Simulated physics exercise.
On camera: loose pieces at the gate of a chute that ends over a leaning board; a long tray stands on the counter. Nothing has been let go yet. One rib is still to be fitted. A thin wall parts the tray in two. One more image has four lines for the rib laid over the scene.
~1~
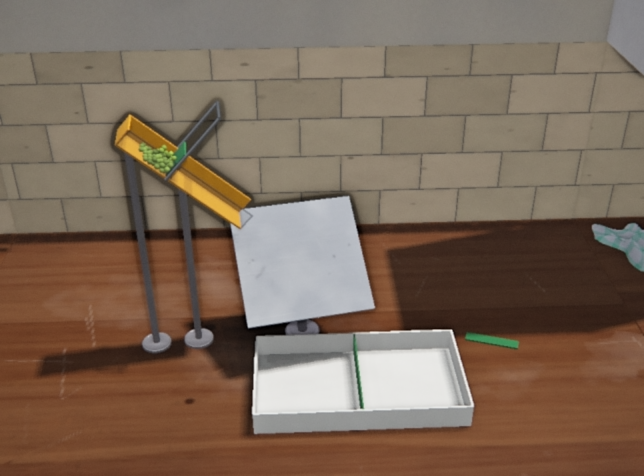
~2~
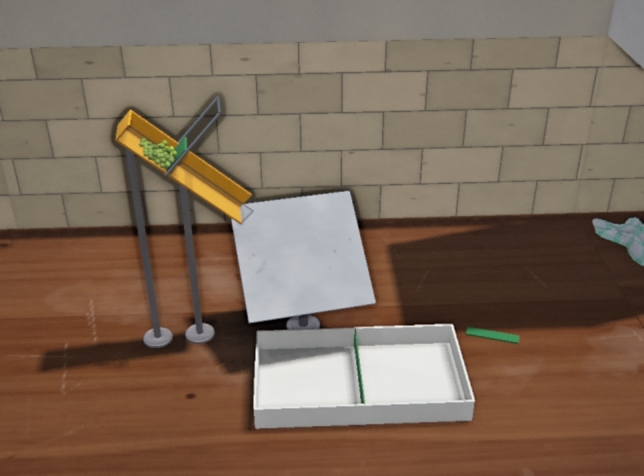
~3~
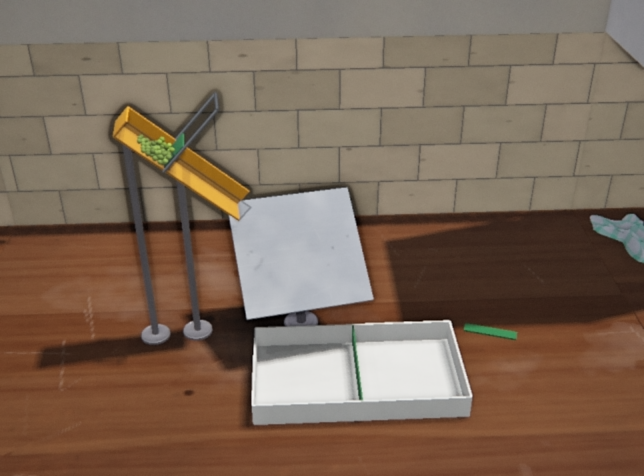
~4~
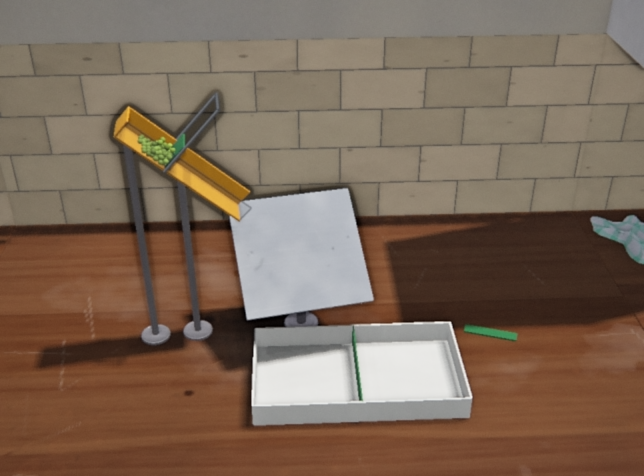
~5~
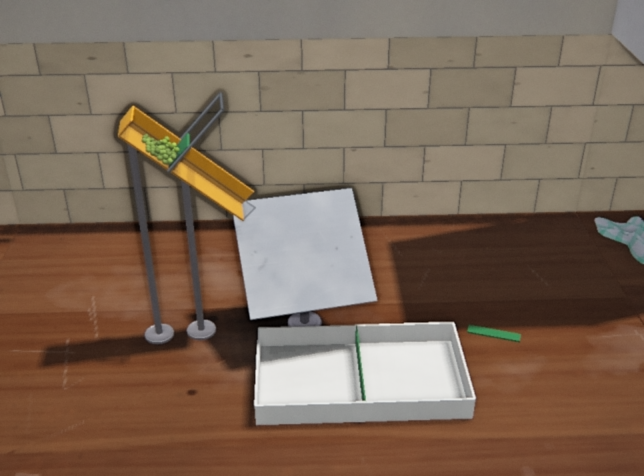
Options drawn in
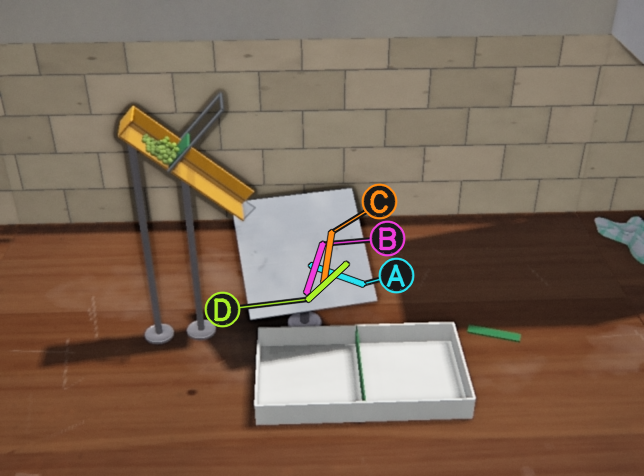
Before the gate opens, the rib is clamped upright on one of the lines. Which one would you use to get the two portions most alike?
I would pick line A.
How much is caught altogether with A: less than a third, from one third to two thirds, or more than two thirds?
Line A gives more than two thirds.
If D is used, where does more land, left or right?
More lands on the left.
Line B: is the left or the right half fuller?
Left.
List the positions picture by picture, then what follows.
Load behind the gate at (160, 157), dried peas; lip of the chute at (240, 221), sloping fairly steeply, in the first frame.
Middle of the board at (302, 254), tilted fairly steeply; middle of its low edge at (313, 313); of its high edge at (290, 198), in the second frame.
Front corners of the tray at (253, 405) and (471, 397); front end of its middle wall at (363, 401); gate still shut at (181, 143), in the third frame.
Middle of the load at (159, 149); lip at (239, 213), in the fourth frame.
Middle of the load at (163, 148); lip at (242, 213), in the fifth frame.
On the marked copy, line A from (311, 265) to (362, 284); line B from (322, 244) to (306, 292); line C from (331, 232) to (323, 282); line D from (346, 264) to (308, 299).
For line A, of what is caught, about half in the left half, about half in the right.
For line B, of what is caught, nearly all in the left half, a small part in the right.
For line C, of what is caught, nearly all in the left half, a small part in the right.
For line D, of what is caught, most in the left half, a small part in the right.
